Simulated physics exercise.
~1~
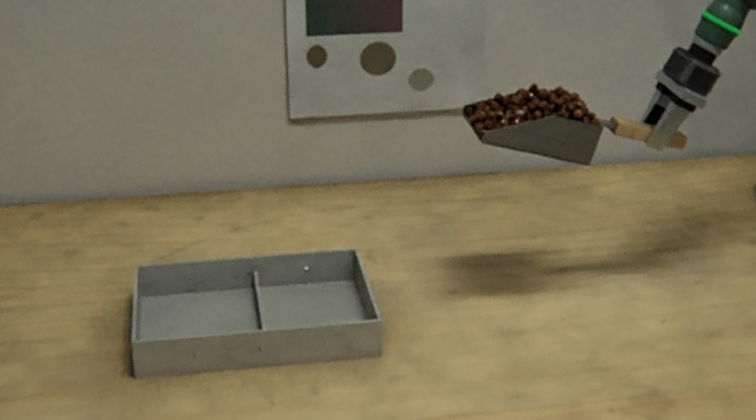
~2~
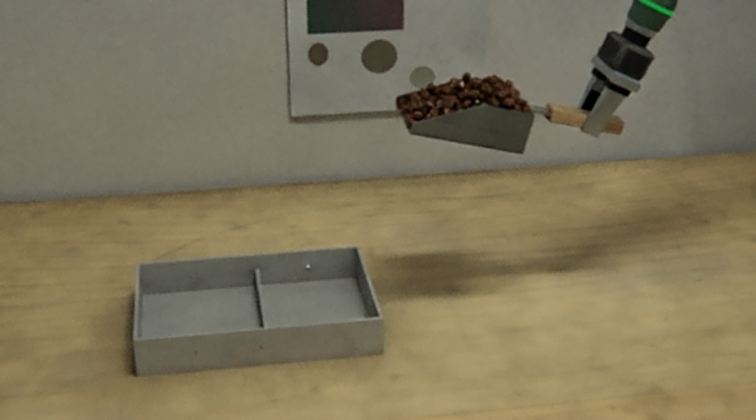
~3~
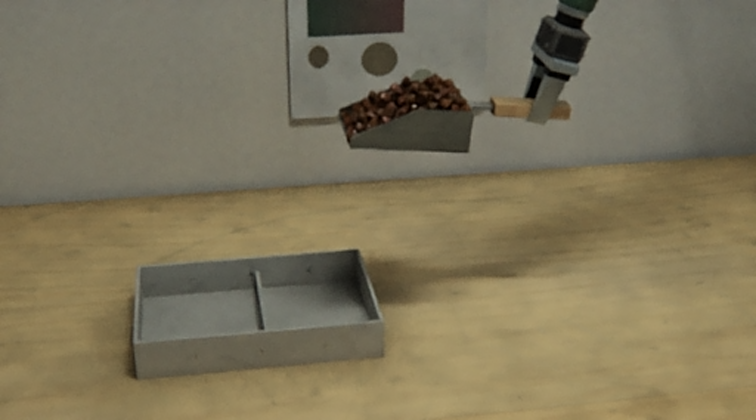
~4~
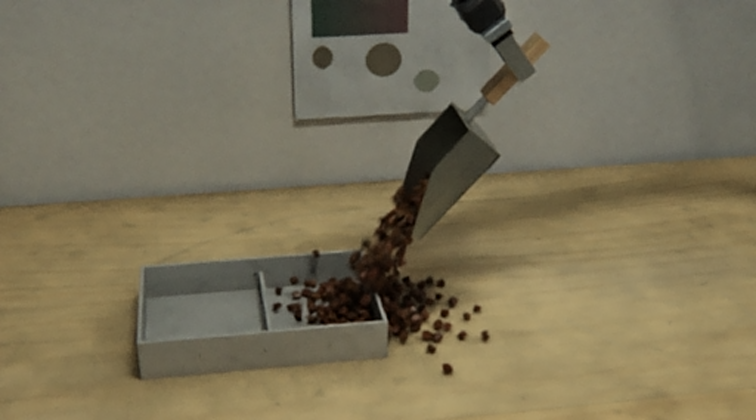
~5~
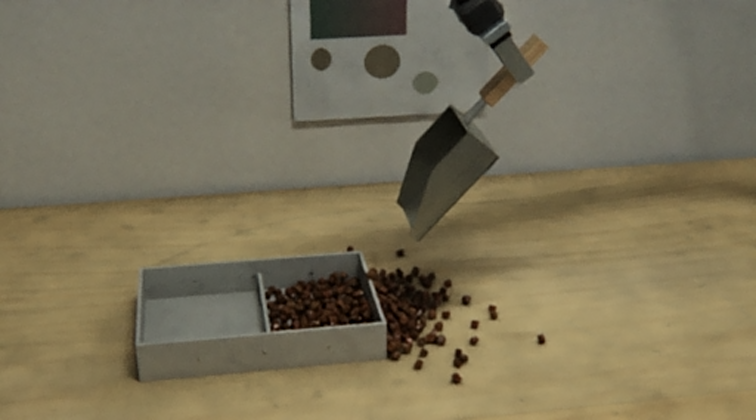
On a wooden table against a pale wall with a poster, a grey tray split in two by a cross wall sits at the left. A robot arm holds a metal scoop heaped with brown pellets in the air at the upper right. The arm carries the scoop left, toward the tray, and it begins to tip slightly. It then tilts steeply, and the pellets pour down over the tray's right edge. Many land in the right compartment, while others spill onto the table beside it. The scoop ends empty, still tilted, with the left compartment bare.
